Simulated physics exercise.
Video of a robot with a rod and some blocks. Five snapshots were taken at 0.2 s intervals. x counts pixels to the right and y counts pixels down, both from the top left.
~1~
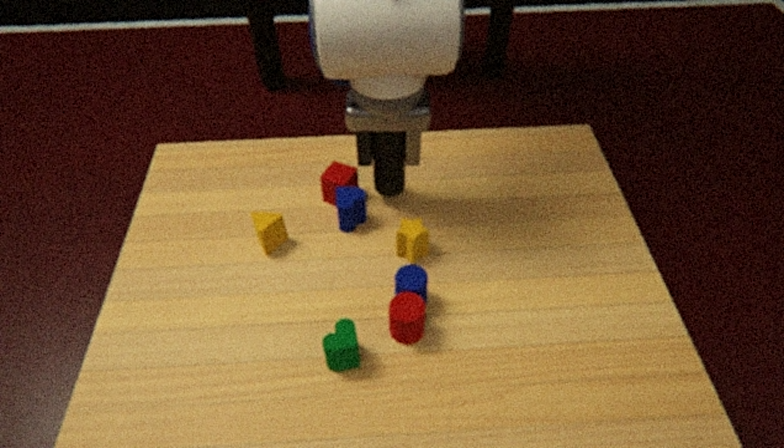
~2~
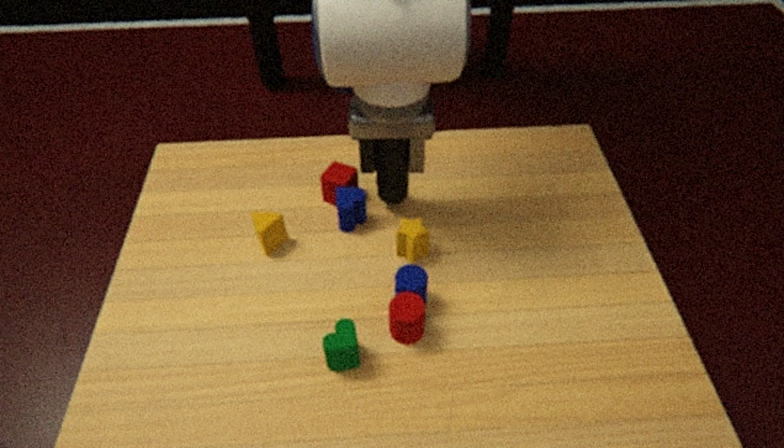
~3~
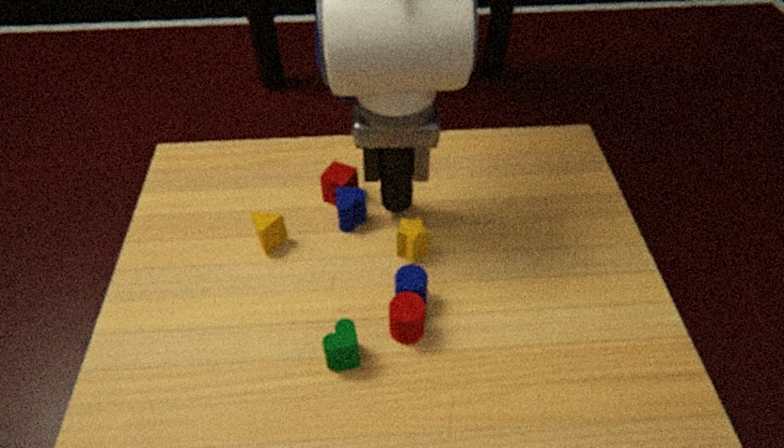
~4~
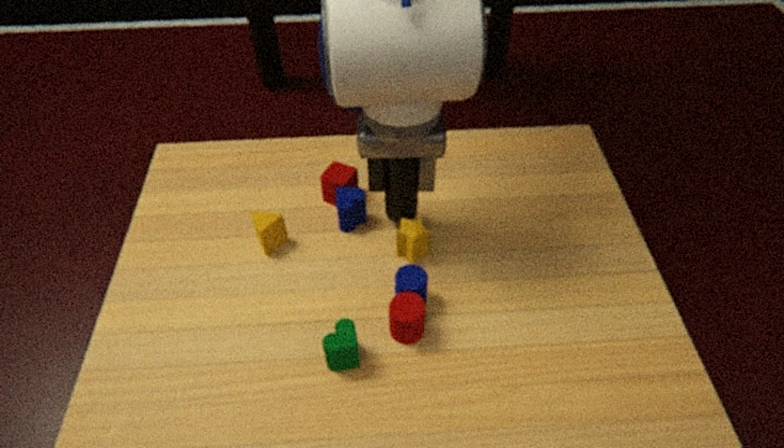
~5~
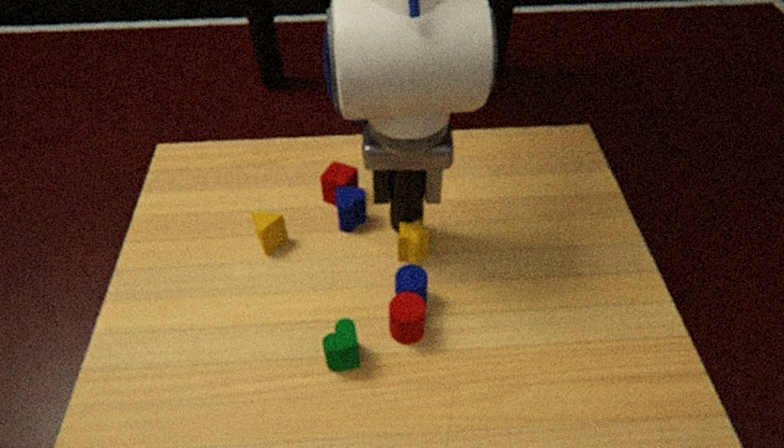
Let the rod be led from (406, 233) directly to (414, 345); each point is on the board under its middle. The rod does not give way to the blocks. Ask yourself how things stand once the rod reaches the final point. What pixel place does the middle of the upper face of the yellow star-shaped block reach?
The middle of the upper face of the yellow star-shaped block will lie at about (440, 344) in the picture.
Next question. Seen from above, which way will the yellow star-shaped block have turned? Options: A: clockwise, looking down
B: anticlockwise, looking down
B
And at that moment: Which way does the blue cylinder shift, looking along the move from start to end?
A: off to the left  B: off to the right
Correct choice: A.
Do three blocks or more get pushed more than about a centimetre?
Short answer: Yes.
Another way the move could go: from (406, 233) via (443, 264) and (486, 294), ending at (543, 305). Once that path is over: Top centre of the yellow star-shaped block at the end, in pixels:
Final place: (443, 271).
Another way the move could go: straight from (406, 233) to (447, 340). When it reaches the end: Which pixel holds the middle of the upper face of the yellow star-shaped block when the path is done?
The middle of its upper face should be somewhere near (462, 347).
What follows on the original path. One third of the way, rod at (409, 257); red cylinder at (405, 317); blue cylinder at (414, 288); yellow star-shaped block at (421, 265).
Two thirds of the way, rod at (412, 296); red cylinder at (402, 357); blue cylinder at (427, 332); yellow star-shaped block at (429, 305), turned 20° anticlockwise.
At the end, rod at (415, 336); blue heart block not moved; red cylinder at (402, 366); blue cylinder at (446, 374); yellow star-shaped block at (440, 344), turned 30° anticlockwise.
